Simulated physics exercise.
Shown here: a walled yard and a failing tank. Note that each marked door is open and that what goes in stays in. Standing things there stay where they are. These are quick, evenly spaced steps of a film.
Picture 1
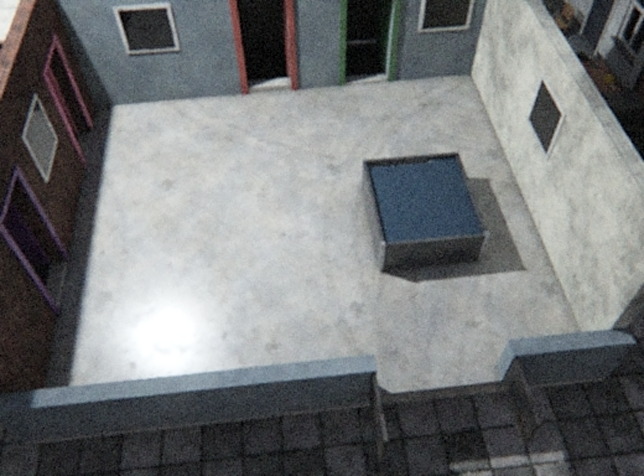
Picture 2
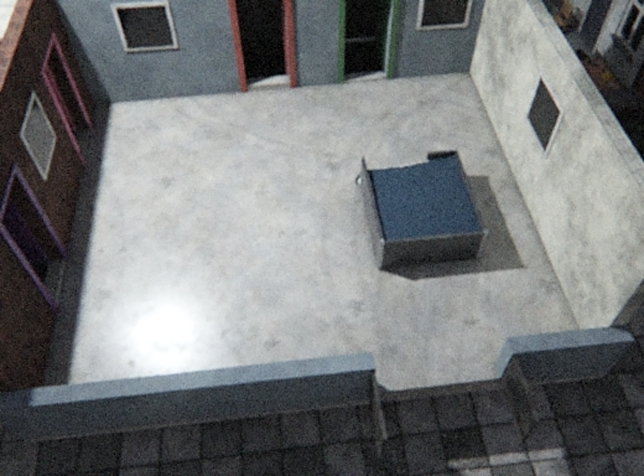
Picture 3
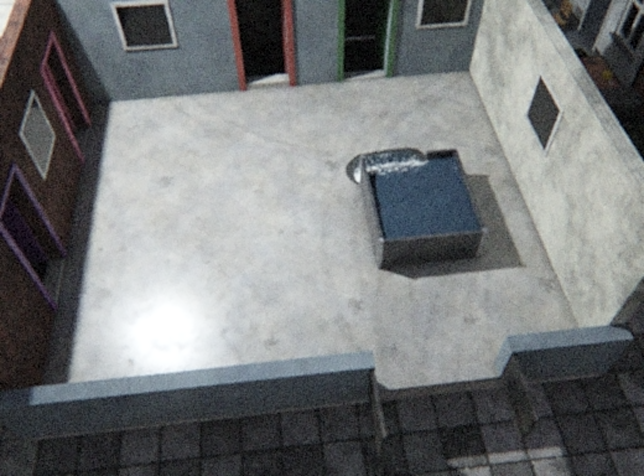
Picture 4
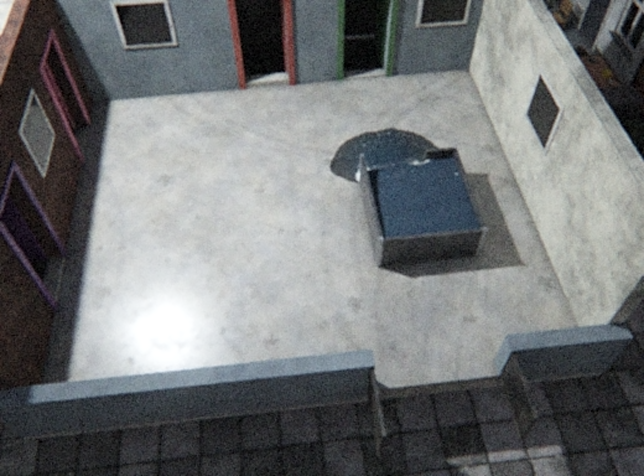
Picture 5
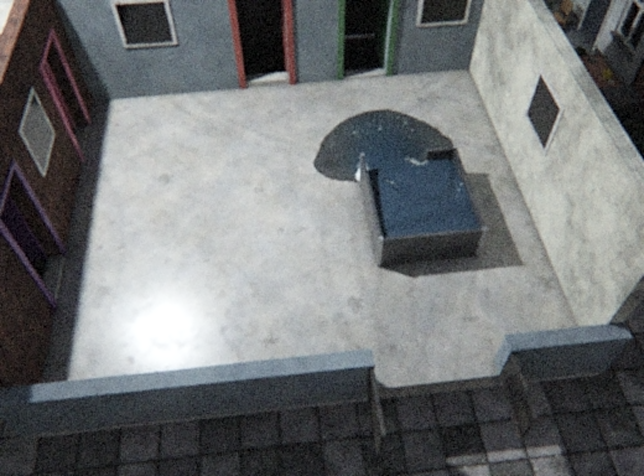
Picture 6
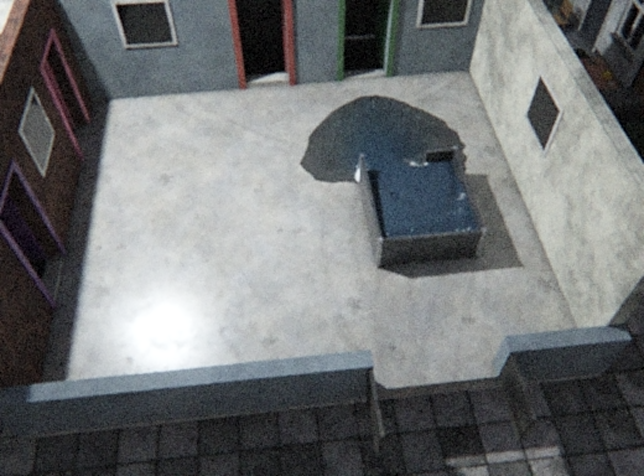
In a walled yard with a pale floor, an open tank of still blue water stands right of centre. A gap opens on its far side, and water pours out through it. The water spreads across the floor behind the tank and to its left, growing into a wide, dark, rounded pool.
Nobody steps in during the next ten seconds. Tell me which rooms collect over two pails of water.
In the end the pink door is overrun past two buckets, the red door is not overrun past two buckets, the purple door is not overrun past two buckets, the green door is overrun past two buckets.
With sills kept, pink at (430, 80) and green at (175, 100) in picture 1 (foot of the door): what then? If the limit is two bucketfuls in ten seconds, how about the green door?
One by one: Green door lets less in.
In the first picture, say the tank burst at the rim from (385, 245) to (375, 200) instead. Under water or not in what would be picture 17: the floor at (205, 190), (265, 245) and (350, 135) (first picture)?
Result, in sequence: Sodden, sodden, spared by the spill.
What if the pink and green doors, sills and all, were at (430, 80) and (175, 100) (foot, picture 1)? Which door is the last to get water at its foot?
I'd say the one in purple is reached last.
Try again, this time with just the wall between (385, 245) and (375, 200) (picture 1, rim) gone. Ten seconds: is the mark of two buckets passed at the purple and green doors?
Check - purple: Comes out above; green: Comes out below.
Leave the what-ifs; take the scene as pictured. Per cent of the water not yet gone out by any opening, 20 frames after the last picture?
Roughly 88 out of every hundred parts.
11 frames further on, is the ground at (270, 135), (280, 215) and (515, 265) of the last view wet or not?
In that order the points end up soaked, high and dry and high and dry.
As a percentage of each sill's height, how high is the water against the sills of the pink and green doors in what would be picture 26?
Approx. 100 % then 270 %.
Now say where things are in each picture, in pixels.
The first picture shows still water in the open tank at (422, 199).
In the second picture, the front is at a hidden place, out from the gap on the open tank's far side.
In the third picture, water pours out on the open tank's far side and has run to a hidden place.
In the fourth picture, water pours out on the open tank's far side and has run to (395, 132).
In the fifth picture, water pours out on the open tank's far side and has run to (390, 113).
In the sixth picture, water pours out on the open tank's far side and has run to (362, 100).
A moment on, water covers 20 % of the floor; the pink door not reached, the red door not reached, the purple door not reached, the green door over two buckets in.
Next, water covers 25 % of the floor; the pink door not reached, the red door wet at the sill, nothing in, the purple door not reached, the green door far over two buckets in.
Then, water covers 30 % of the floor; the pink door not reached, the red door under two buckets in, the purple door not reached, the green door far over two buckets in.
Later, water covers 50 % of the floor; the pink door over two buckets in, the red door under two buckets in, the purple door wet at the sill, nothing in, the green door far over two buckets in.
In the end, water covers 70 % of the floor; the pink door far over two buckets in, the red door under two buckets in, the purple door wet at the sill, nothing in, the green door far over two buckets in.
